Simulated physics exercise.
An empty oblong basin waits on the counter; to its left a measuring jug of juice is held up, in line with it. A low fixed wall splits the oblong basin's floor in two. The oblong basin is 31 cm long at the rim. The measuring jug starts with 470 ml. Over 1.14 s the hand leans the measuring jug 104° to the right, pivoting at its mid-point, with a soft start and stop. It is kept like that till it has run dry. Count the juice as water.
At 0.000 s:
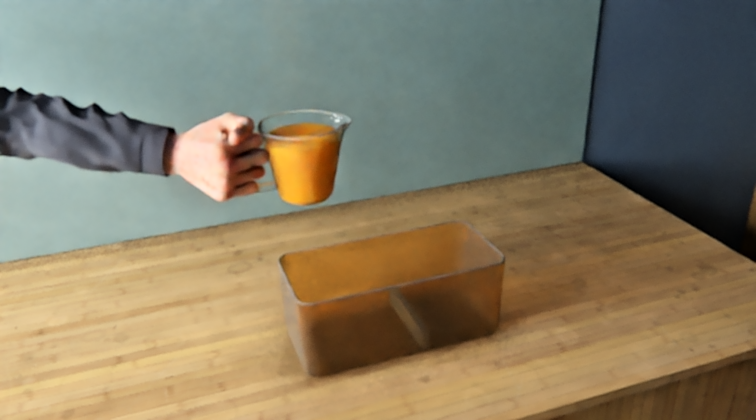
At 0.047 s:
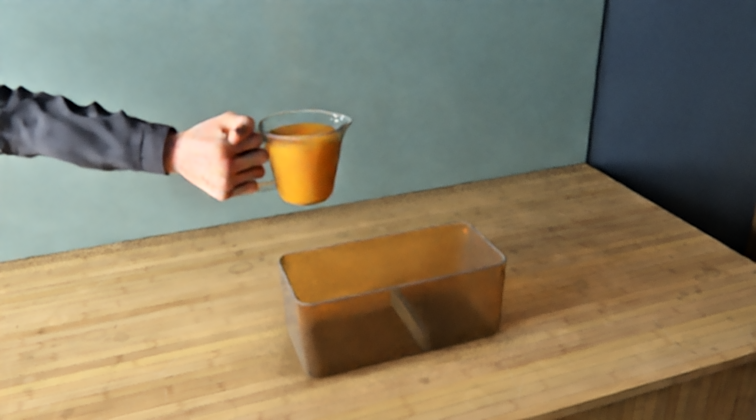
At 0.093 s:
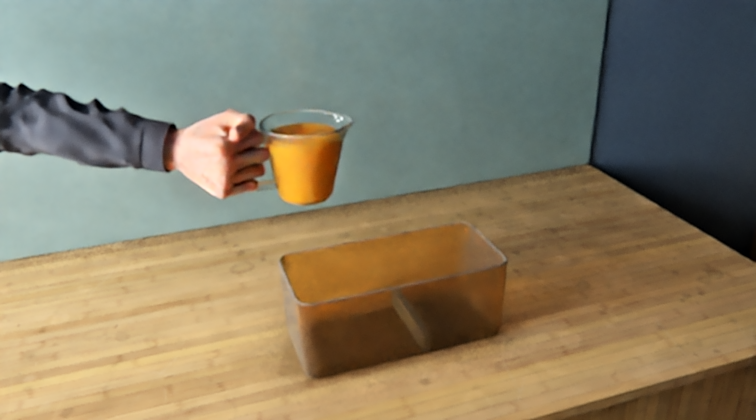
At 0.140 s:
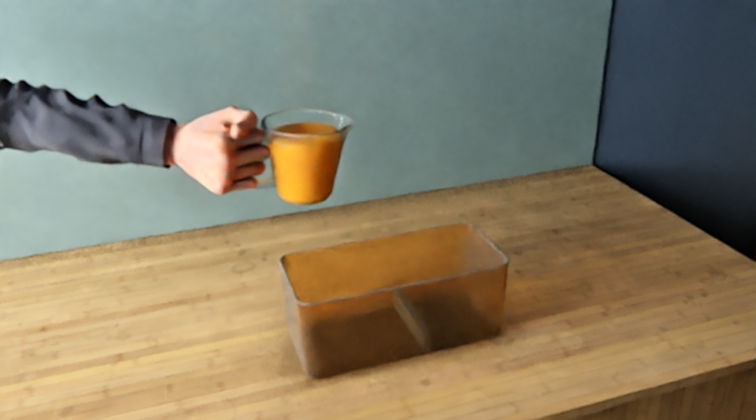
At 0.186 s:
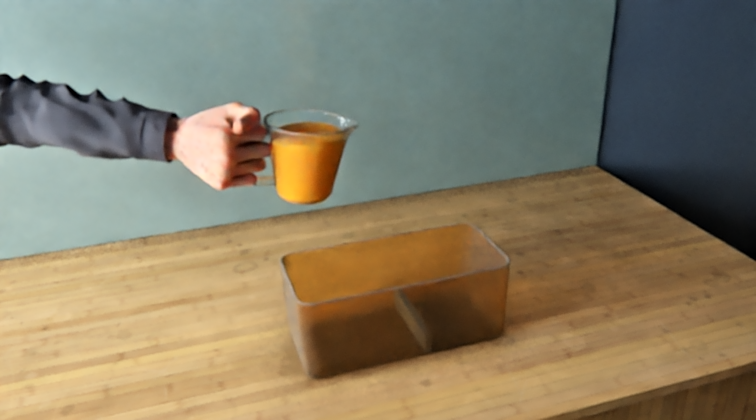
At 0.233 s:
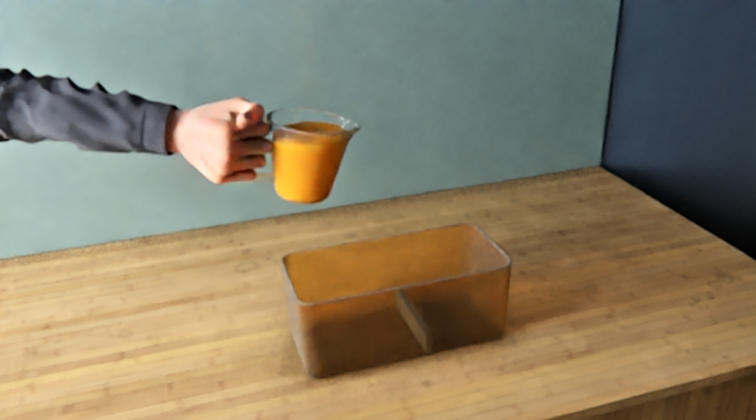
A hand holding a glass measuring jug of orange juice above an oblong basin on a wooden counter, tilting it slightly right.
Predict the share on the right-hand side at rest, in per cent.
Roughly 50 per cent is past the wall.
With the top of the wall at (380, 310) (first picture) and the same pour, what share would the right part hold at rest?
Then about 90 per cent.
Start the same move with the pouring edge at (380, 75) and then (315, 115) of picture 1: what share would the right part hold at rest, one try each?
In turn about 80 and 10 per cent.
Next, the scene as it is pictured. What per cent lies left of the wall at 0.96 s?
About 22 per cent.
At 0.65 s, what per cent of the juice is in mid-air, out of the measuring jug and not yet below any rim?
Some 24 per cent.
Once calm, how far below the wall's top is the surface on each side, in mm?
Left about 22 mm, right about 18 mm.
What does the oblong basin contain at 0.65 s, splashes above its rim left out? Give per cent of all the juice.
About 6 per cent.
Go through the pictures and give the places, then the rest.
In the first picture, it leans 0°; its right rim is at (351, 118); the juice meets the walls at (264, 139) and (338, 129); the oblong basin's rim runs from (287, 281) to (486, 240); the wall's top is at (408, 308).
In the second picture, it leans 0°; its right rim is at (352, 119); the juice meets the walls at (265, 138) and (339, 129).
In the third picture, it leans 2°; its right rim is at (353, 120); the juice meets the walls at (265, 138) and (340, 129).
In the fourth picture, it leans 4°; its right rim is at (355, 121); the juice meets the walls at (266, 136) and (341, 129).
In the fifth picture, it leans 7°; its right rim is at (358, 123); the juice meets the walls at (269, 136) and (344, 129).
In the sixth picture, it leans 10°; its right rim is at (360, 125); the juice meets the walls at (271, 136) and (347, 128).
Then, 0.65 s in, the tilt is 64° and 70 per cent is still to pour, 2 is left of the wall and 4 right of it.
Then, 0.96 s in, the tilt is 98° and 13 per cent is still to pour, 23 is left of the wall and 43 right of it.
Then, 1.29 s in, the tilt is 104° and 0 per cent is still to pour, 49 is left of the wall and 49 right of it.
Then, 1.64 s in, the tilt is 104° and 0 per cent is still to pour, 49 is left of the wall and 50 right of it.
Finally, 49 per cent lies left of the wall, 50 right of it and 1 outside.
